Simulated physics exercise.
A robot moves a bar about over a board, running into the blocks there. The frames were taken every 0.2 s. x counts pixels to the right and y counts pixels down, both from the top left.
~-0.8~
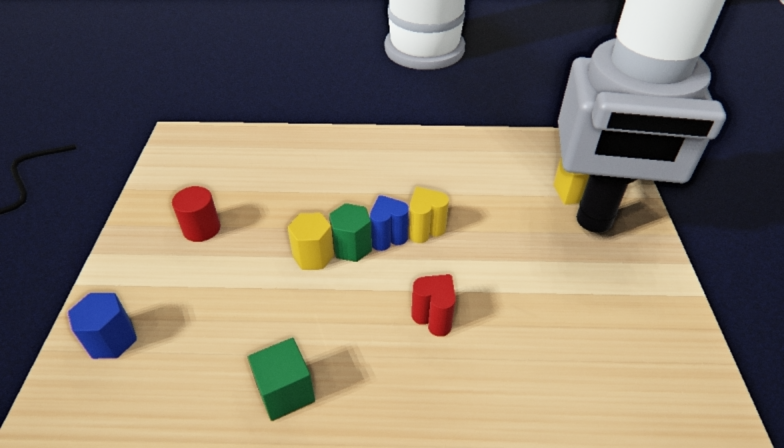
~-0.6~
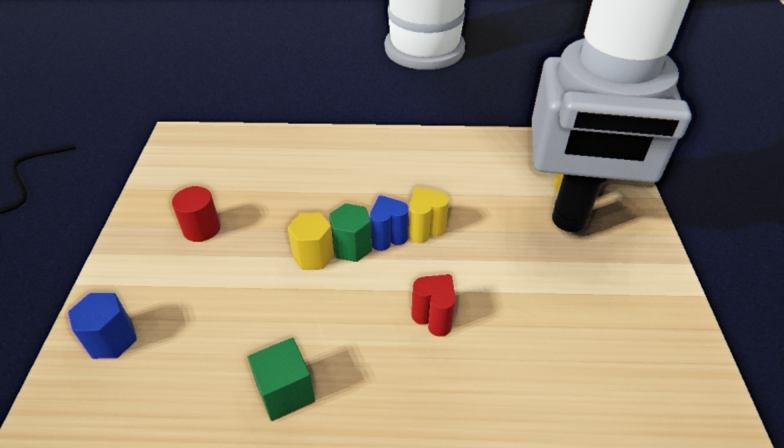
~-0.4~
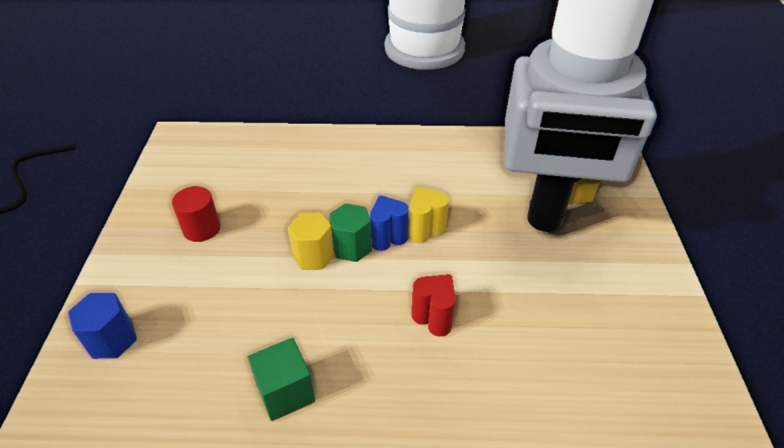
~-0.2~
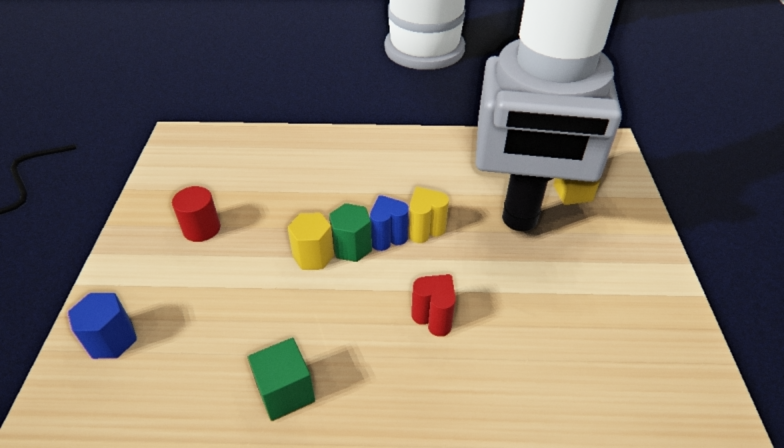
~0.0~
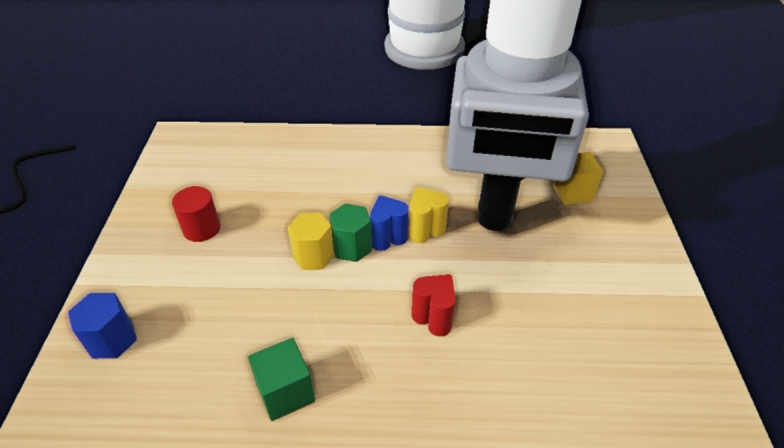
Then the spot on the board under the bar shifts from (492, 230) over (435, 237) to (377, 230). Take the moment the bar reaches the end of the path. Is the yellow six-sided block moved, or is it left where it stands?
That block slides.
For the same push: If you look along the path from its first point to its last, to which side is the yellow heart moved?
Right-hand side.
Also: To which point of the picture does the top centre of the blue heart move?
Top centre: (346, 195).
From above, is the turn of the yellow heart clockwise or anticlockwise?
My prediction: CW.
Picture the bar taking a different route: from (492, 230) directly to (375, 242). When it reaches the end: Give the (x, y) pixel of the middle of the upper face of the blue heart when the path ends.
For the centre of its top, I'd go with (348, 199).
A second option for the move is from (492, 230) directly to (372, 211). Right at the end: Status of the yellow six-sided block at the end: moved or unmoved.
In the end it has been moved.
What follows on the original path. One third of the way, bar at (455, 226); blue heart at (384, 208); yellow heart at (421, 197).
Two thirds of the way, bar at (415, 225); green six-sided block at (346, 219); blue heart at (376, 203), turned 50° anticlockwise; yellow heart at (408, 185).
At the end, bar at (376, 220); yellow six-sided block at (290, 235); green six-sided block at (328, 218), turned 40° anticlockwise; blue heart at (346, 195), turned 50° anticlockwise; yellow heart at (402, 182), turned 45° clockwise.
